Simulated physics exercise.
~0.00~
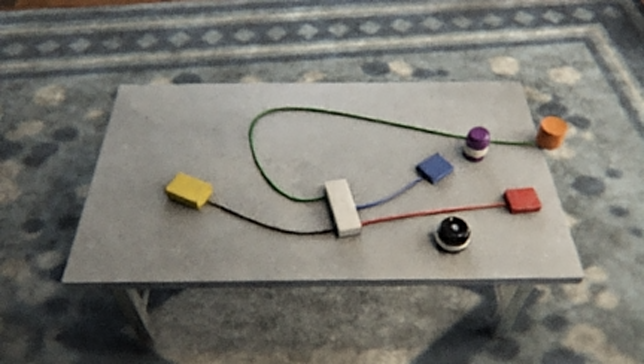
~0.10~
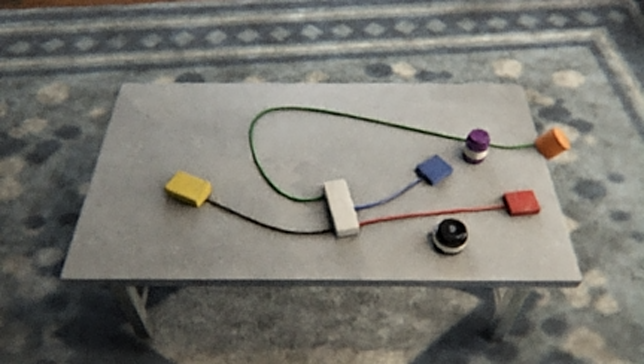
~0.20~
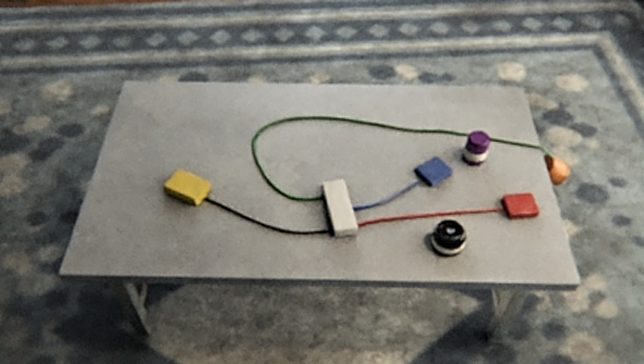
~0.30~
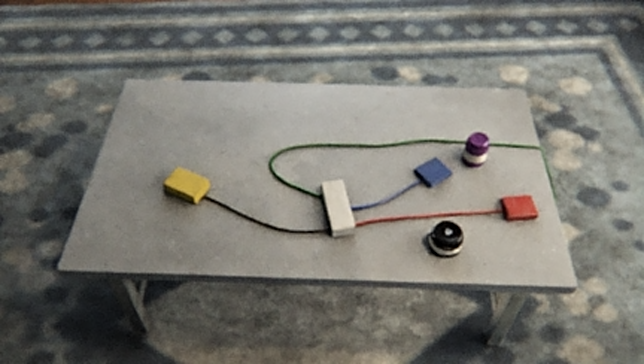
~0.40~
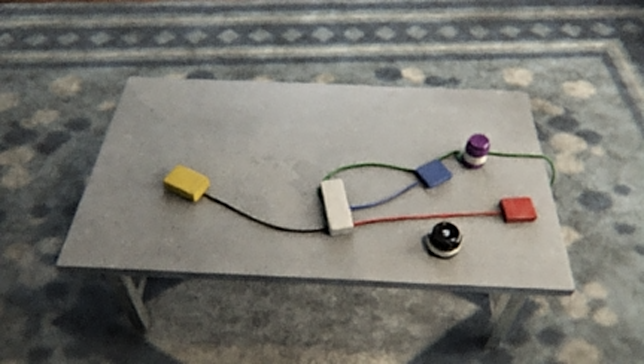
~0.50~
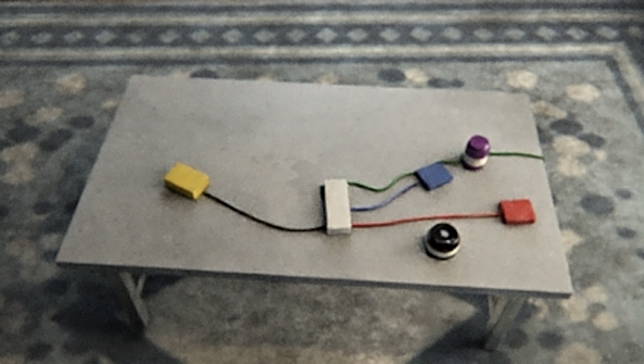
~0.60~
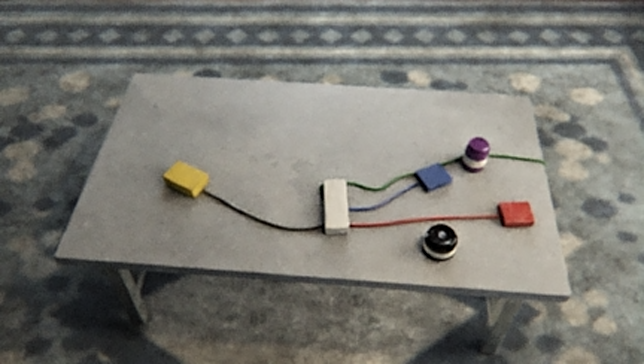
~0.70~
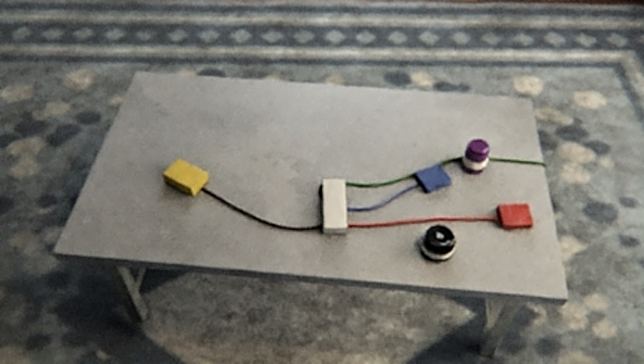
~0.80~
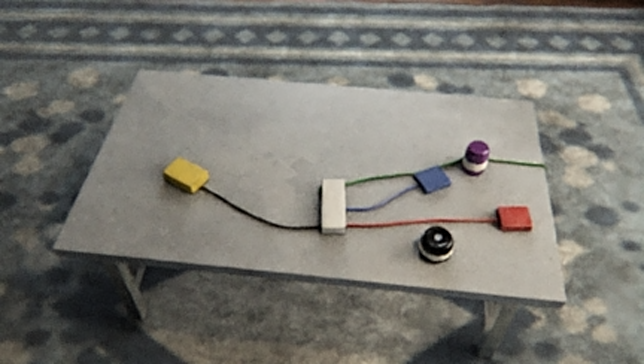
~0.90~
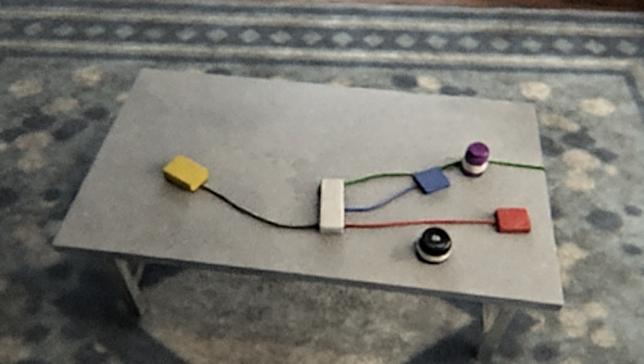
The footage shows a gray table where cables link a white strip to several colored blocks, beside purple and black jars. The orange object tips off the right edge and drops from view, pulling its green cable rightward until it settles over the edge, while the strip barely moves.
